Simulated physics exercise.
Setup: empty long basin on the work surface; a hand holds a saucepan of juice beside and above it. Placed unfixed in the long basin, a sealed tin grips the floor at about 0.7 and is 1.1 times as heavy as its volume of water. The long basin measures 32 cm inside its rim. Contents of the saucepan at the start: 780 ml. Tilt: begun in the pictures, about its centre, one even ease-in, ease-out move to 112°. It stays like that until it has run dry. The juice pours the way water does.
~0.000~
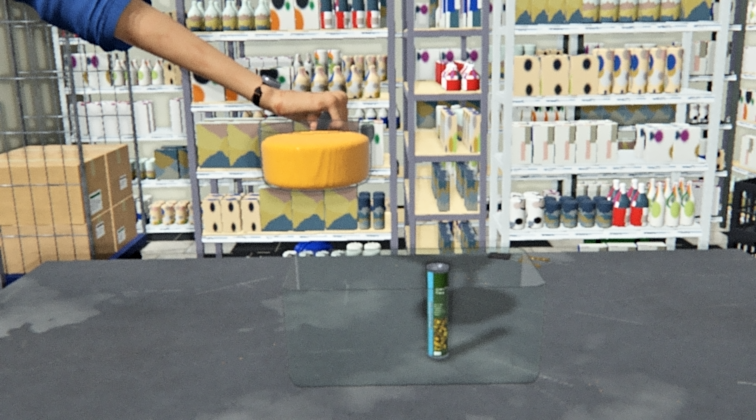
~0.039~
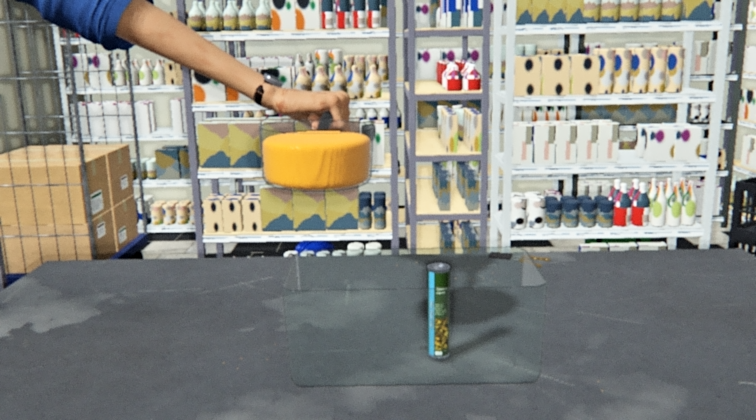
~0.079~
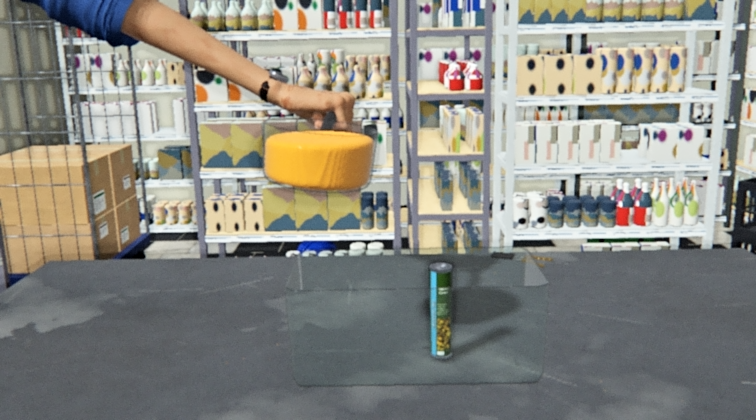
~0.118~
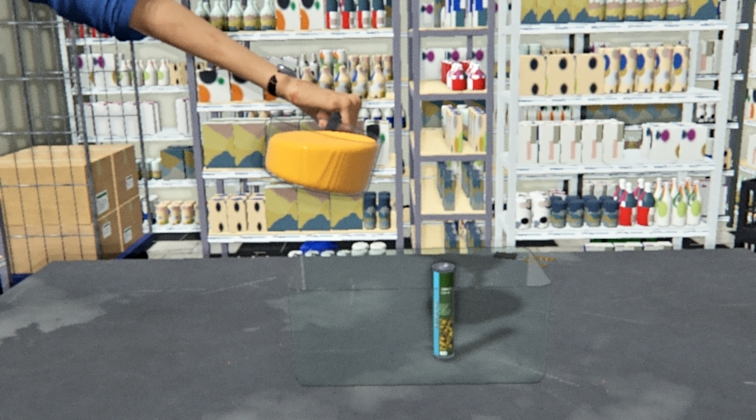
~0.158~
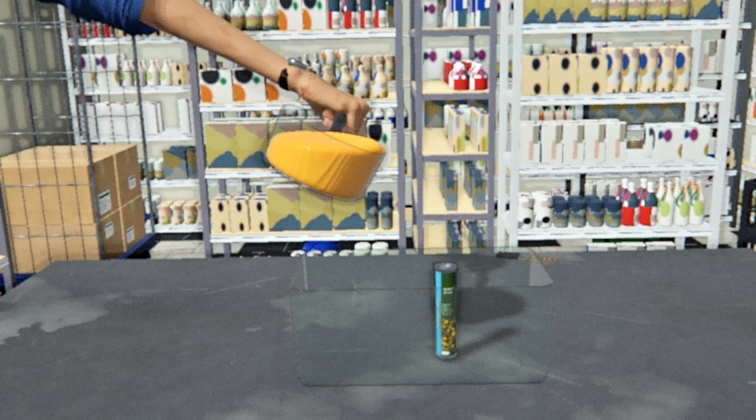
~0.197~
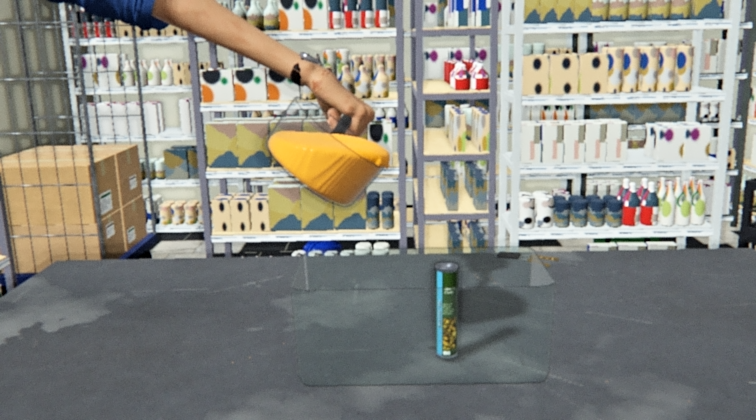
A hand holding a see-through pan of orange juice slowly tilted it to the right, gently at first and then more steeply, above a dark table with a clear basin and a green tin.
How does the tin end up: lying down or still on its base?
It ends up lying down.
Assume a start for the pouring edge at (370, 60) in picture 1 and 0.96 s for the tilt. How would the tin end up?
It does not tip.
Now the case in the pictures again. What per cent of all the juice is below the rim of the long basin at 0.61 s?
About 92 per cent.
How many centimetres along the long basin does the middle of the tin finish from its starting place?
The tin's middle ends up about 6.5 cm along the basin.
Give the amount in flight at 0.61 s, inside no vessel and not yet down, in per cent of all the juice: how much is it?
Roughly 5 %.
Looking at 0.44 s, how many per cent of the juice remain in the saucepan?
Close to 16 percent of the liquid remains at that time.
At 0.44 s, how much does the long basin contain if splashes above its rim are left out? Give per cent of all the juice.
I'd estimate some 36 percent of the liquid.
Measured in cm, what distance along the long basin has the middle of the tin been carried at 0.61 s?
Centre to centre, close to 2 cm.
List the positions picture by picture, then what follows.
It leans 0°; its right rim is at (371, 127); the juice meets the walls at (263, 140) and (369, 138); the long basin's rim runs from (289, 271) to (534, 267); the tin's top is at (438, 271), in the first picture.
It leans 2°; its right rim is at (373, 129); the juice meets the walls at (264, 139) and (371, 138), in the second picture.
It leans 7°; its right rim is at (377, 134); the juice meets the walls at (268, 138) and (374, 140), in the third picture.
It leans 15°; its right rim is at (382, 142); the juice meets the walls at (271, 137) and (379, 142), in the fourth picture.
It leans 26°; its right rim is at (385, 154); the juice meets the walls at (273, 137) and (382, 148); 1 per cent is over the edge, in the fifth picture.
It leans 39°; its right rim is at (384, 167); the juice meets the walls at (271, 134) and (373, 151); 5 per cent is over the edge, in the sixth picture.
Then, 0.44 s in, the tilt is 109° and 15 per cent is still to pour; the tin stands where it began.
Then, 0.61 s in, the tilt is 112° and 2 per cent is still to pour; the tin leans 4°.
Then, 0.79 s in, the tilt is 112° and 0 per cent is still to pour; the tin stands 2 cm from where it began.
Then, 0.99 s in, the tilt is 112° and 0 per cent is still to pour; the tin leans 28°.
Finally, the tin lies on its side.
